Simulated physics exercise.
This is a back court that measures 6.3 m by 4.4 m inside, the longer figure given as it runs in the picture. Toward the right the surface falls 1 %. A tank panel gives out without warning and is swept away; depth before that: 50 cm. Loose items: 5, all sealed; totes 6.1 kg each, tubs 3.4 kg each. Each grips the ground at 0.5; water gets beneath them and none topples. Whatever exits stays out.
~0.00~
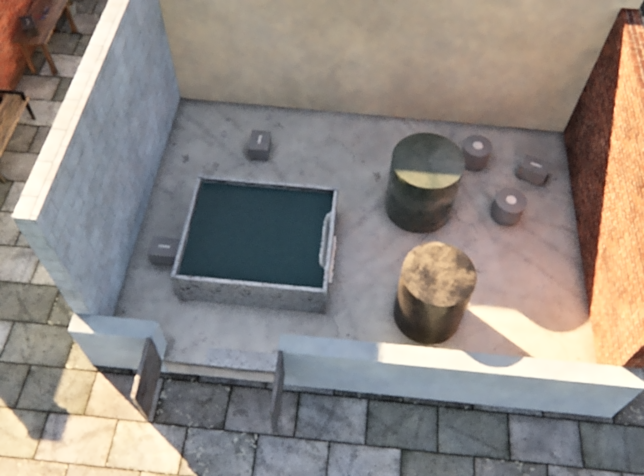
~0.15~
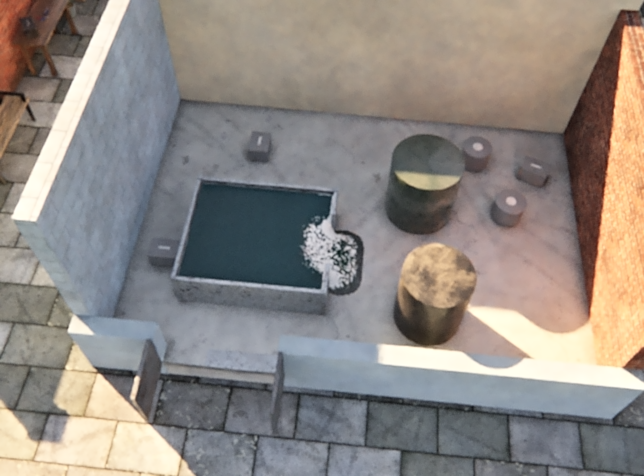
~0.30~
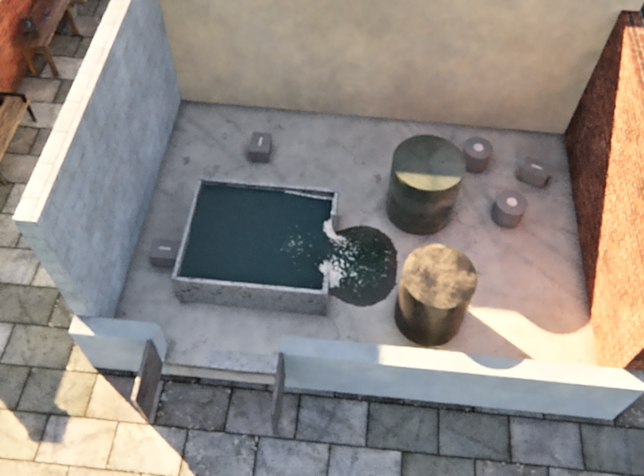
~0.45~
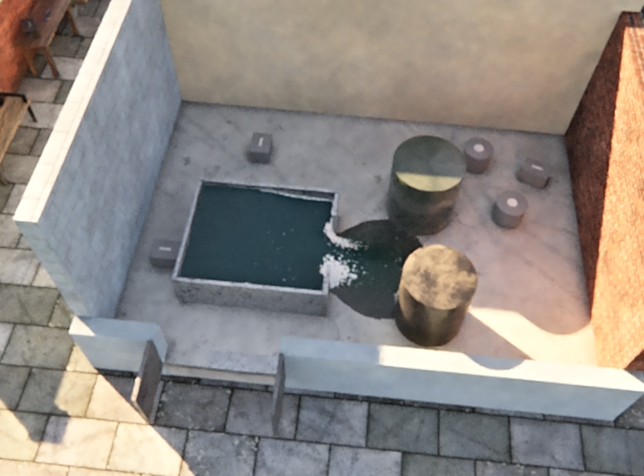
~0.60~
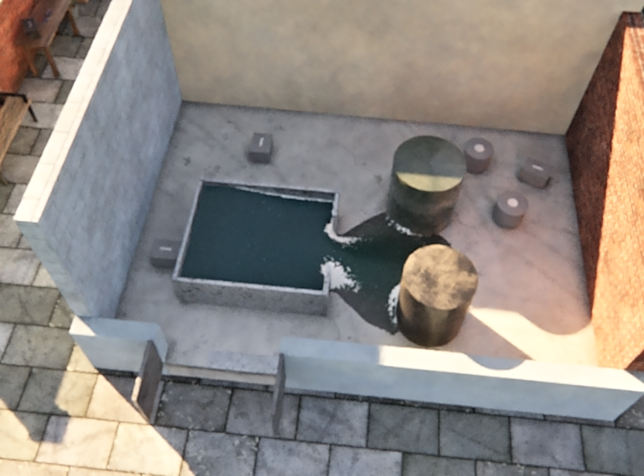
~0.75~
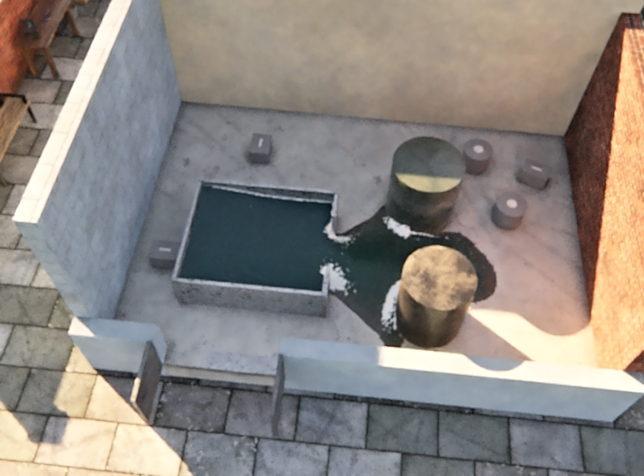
The clip shows a walled court with a rectangular tank of dark water; a gap opens in the tank's right side and water pours out, spreading rightward across the floor and around two large cylinders while the small objects stay still.
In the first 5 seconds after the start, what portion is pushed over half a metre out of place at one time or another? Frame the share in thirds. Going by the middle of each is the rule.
My guess is the middle band, from a third up to two thirds.
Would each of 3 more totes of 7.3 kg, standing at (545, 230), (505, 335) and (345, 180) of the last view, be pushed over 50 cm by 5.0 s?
Order as listed: Beyond half a metre / beyond half a metre / inside half a metre.
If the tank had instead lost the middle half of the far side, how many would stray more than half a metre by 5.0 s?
Then it comes to 5 of them.
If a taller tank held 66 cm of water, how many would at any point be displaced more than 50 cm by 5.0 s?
You'd get 3 in that case.
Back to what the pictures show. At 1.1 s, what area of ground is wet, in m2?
Somewhere around 7.5 m2, roughly.
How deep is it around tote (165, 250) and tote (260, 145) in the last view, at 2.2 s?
Depths: Near 0 cm, then near 0 cm.
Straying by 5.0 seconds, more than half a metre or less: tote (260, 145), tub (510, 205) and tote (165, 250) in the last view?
One by one: Below the line; above the line; below the line.
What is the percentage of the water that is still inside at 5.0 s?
Around 100 % of the water.
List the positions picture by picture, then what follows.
A tote at (260, 140), on the bottom; a tote at (164, 247), on the bottom; 2.9 m2 under water; 0 of 5 have shifted, in the first frame.
A tote at (260, 141), on the bottom; a tote at (164, 248) rests on the ground; water covers 3.4 m2; 0 of 5 have shifted, in the second frame.
A tote at (260, 142), on the bottom; a tote at (165, 249) rests on the ground; 3.9 m2 under water; 0 of 5 have shifted, in the third frame.
A tote at (261, 143), on the bottom; a tote at (165, 249), on the bottom; 4.6 m2 under water; 0 of 5 have shifted, in the fourth frame.
A tote at (261, 143), on the bottom; a tote at (166, 249), on the bottom; water covers 5.0 m2; 0 of 5 have shifted, in the fifth frame.
A tote at (260, 143) rests on the ground; a tote at (165, 250) rests on the ground; 5.6 m2 under water; 0 of 5 have shifted, in the sixth frame.
After 1.1 s 0 of 5 are over 50 cm from their spots; 0 afloat.
After 2.2 s 0 of 5 are over 50 cm from their spots; 0 afloat.
After 3.5 s 2 of 5 are over 50 cm from their spots; 2 afloat.
After 5.0 s 2 of 5 are over 50 cm from their spots, and 2 have been at some point; 1 afloat.
